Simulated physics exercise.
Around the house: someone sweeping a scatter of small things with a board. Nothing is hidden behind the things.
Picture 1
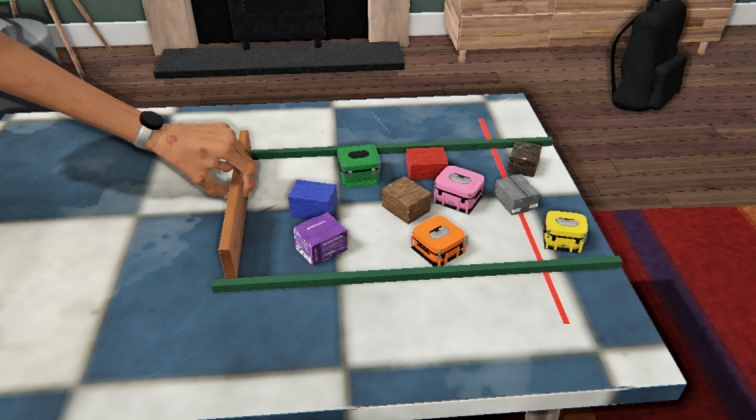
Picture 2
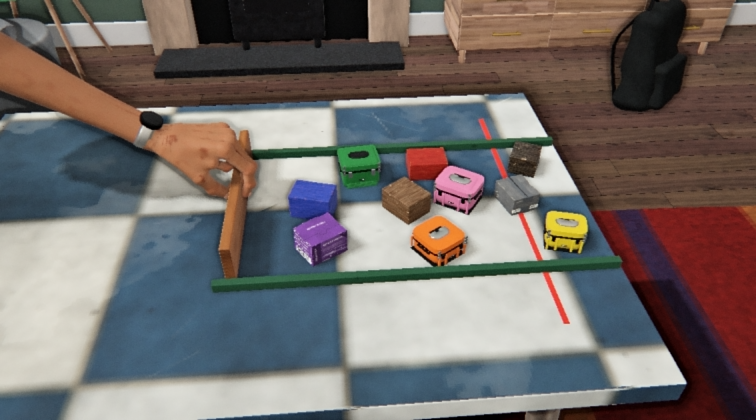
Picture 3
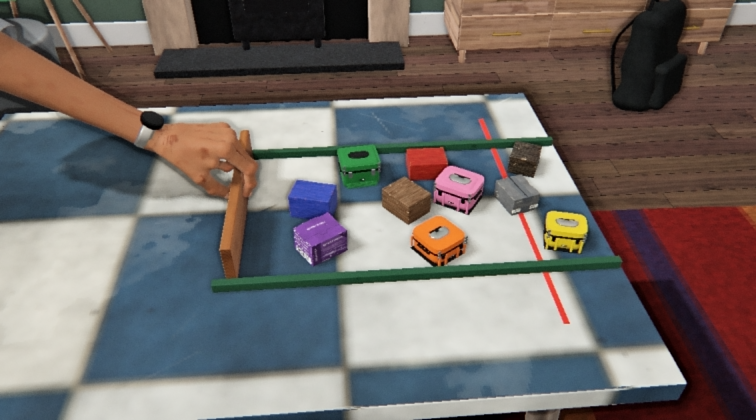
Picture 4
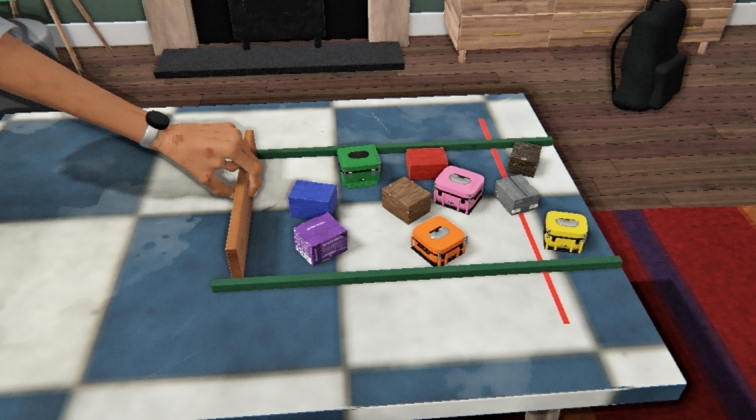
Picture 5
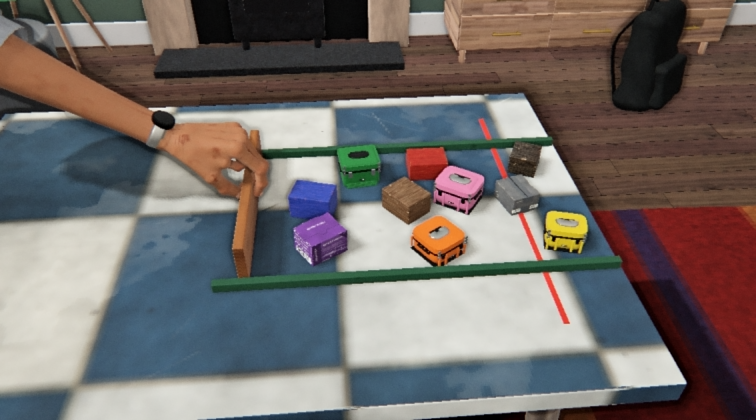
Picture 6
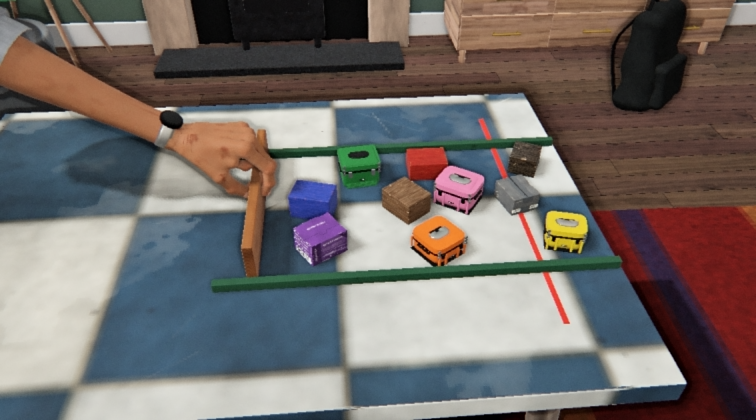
The clip opens on a hand holding an upright wooden board at the left of colourful small boxes and blocks, scattered between two green strips on a checkered table. After staying nearly still, the hand slides the board slightly right towards the blue and purple boxes, while the scattered items stay in place.
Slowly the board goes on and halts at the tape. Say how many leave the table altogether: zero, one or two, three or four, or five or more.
The number that fall off is three or four.
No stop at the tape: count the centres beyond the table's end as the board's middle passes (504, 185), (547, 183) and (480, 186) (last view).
Place by place, 3, 7 and 0.
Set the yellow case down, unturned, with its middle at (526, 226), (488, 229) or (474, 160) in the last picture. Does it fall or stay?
The yellow case tumbles off; drops off; falls.
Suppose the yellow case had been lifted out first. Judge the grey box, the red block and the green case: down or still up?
The grey box goes over, the red block does not fall, the green case stays on.
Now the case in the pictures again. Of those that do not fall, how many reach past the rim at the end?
3 of them.
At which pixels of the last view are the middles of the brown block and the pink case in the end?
Near (566, 207) and (580, 184).
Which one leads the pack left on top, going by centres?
The pink case ends nearest.
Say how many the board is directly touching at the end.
The number is 3.
Soon after, none off yet; yellow case at rest near (564, 232); black block at rest near (525, 159); grey box at rest near (518, 195).
At rest, the number that fall off is three or four; fallen, grey box, black block and yellow case.
